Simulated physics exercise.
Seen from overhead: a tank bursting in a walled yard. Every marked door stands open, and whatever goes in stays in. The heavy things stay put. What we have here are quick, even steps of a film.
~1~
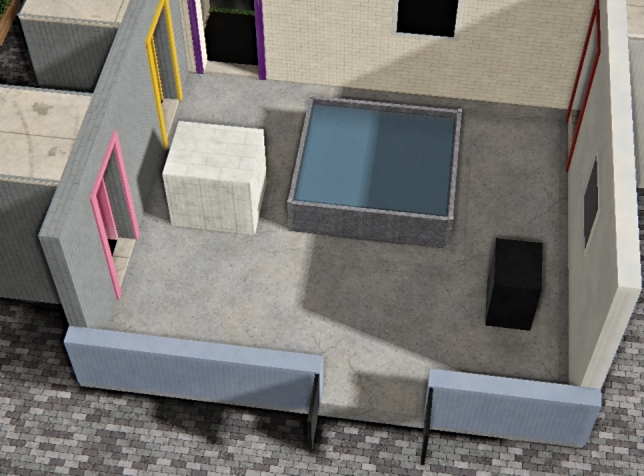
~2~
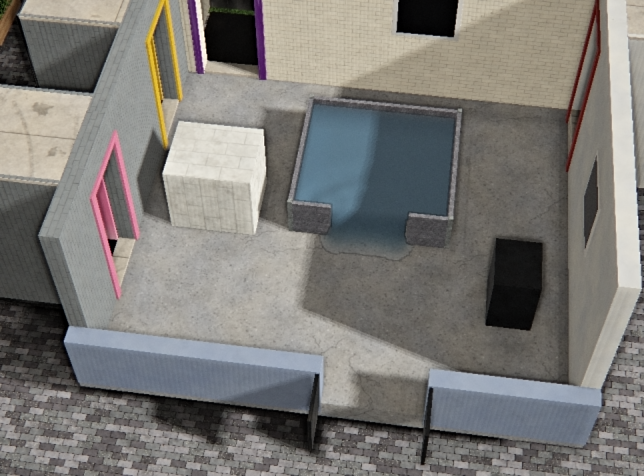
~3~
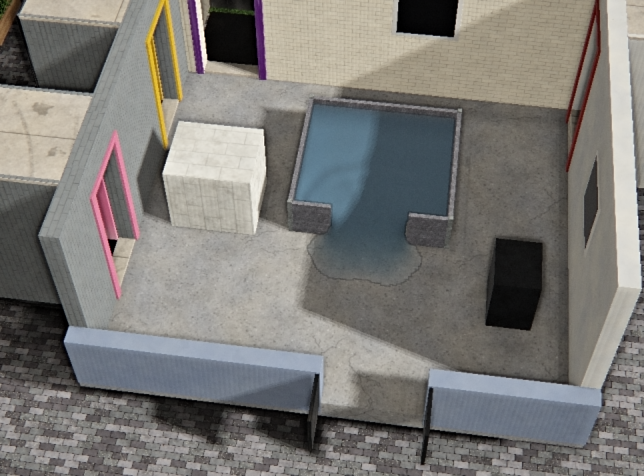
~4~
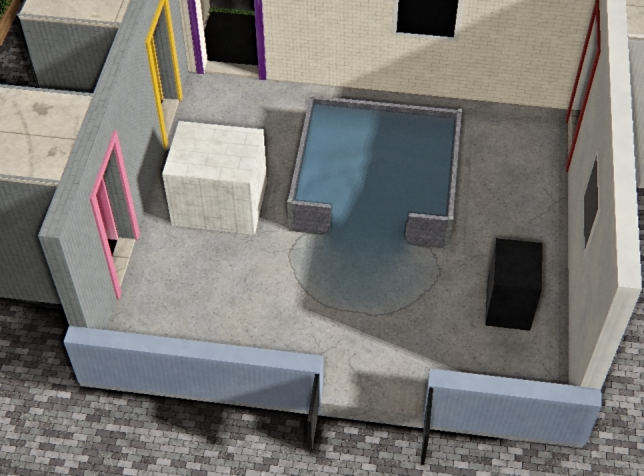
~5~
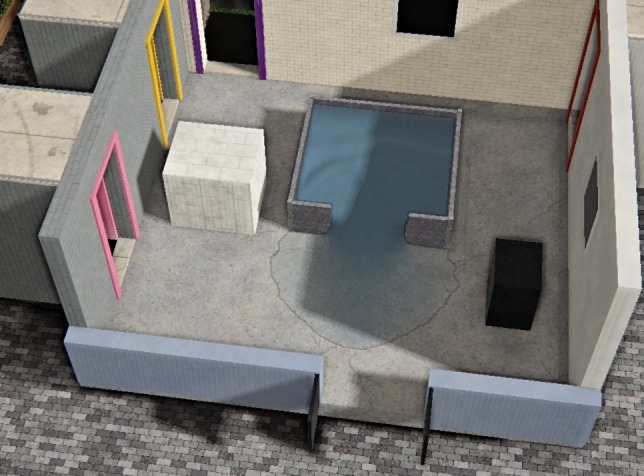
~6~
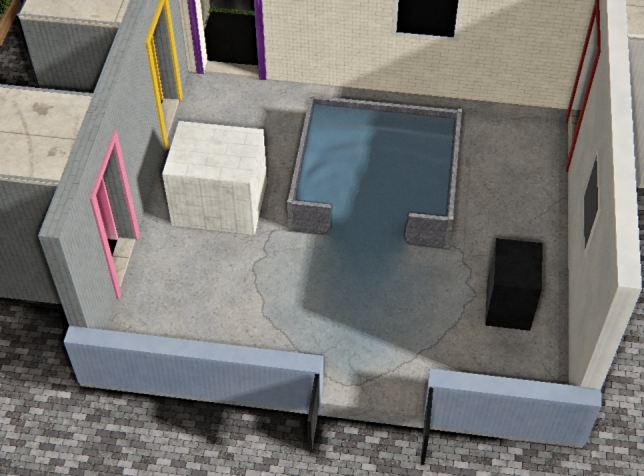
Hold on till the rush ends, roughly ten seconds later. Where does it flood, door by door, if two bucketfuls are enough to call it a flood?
At the pink door it floods; at the yellow door it does not flood; at the red door it does not flood; at the purple door it does not flood.
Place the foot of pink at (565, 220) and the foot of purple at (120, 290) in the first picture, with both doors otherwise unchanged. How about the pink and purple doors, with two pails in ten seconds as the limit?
Note - pink ends up short of it; purple ends up above it.
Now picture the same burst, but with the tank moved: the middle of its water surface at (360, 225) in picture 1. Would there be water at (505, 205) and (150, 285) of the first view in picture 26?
In order: Not reached and reached by the flood.
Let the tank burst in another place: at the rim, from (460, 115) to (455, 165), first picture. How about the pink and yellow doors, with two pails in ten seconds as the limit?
In short: Pink takes more, yellow is over.
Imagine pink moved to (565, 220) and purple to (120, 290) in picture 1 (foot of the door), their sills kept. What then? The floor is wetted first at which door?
It would be the purple door, I think.
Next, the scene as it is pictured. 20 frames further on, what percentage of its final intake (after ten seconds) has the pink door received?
I'd put it at about 5 per cent.
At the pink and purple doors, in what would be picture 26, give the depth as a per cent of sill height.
I'd put it at close to 240 and 0 per cent.
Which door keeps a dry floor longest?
The one in purple.
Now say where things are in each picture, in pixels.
The first picture shows still water in the tank at (378, 159).
In the second picture, the front is at (326, 240), out from the gap at (369, 229).
In the third picture, water pours out at (369, 230) and has run to (329, 271).
In the fourth picture, the front is at (377, 310), out from the gap at (369, 230).
In the fifth picture, the front is at (368, 343), out from the gap at (369, 230).
In the sixth picture, water pours out at (369, 229) and has run to a hidden place.
A moment on, water covers 25 % of the floor; the pink door not reached, the yellow door not reached, the red door not reached, the purple door not reached.
Next, water covers 35 % of the floor; the pink door not reached, the yellow door not reached, the red door not reached, the purple door not reached.
Then, water covers 45 % of the floor; the pink door under two buckets in, the yellow door not reached, the red door not reached, the purple door not reached.
Later, water covers 75 % of the floor; the pink door over two buckets in, the yellow door wet at the sill, nothing in, the red door wet at the sill, nothing in, the purple door wet at the sill, nothing in.
In the end, water covers 90 % of the floor; the pink door over two buckets in, the yellow door wet at the sill, nothing in, the red door wet at the sill, nothing in, the purple door under two buckets in.
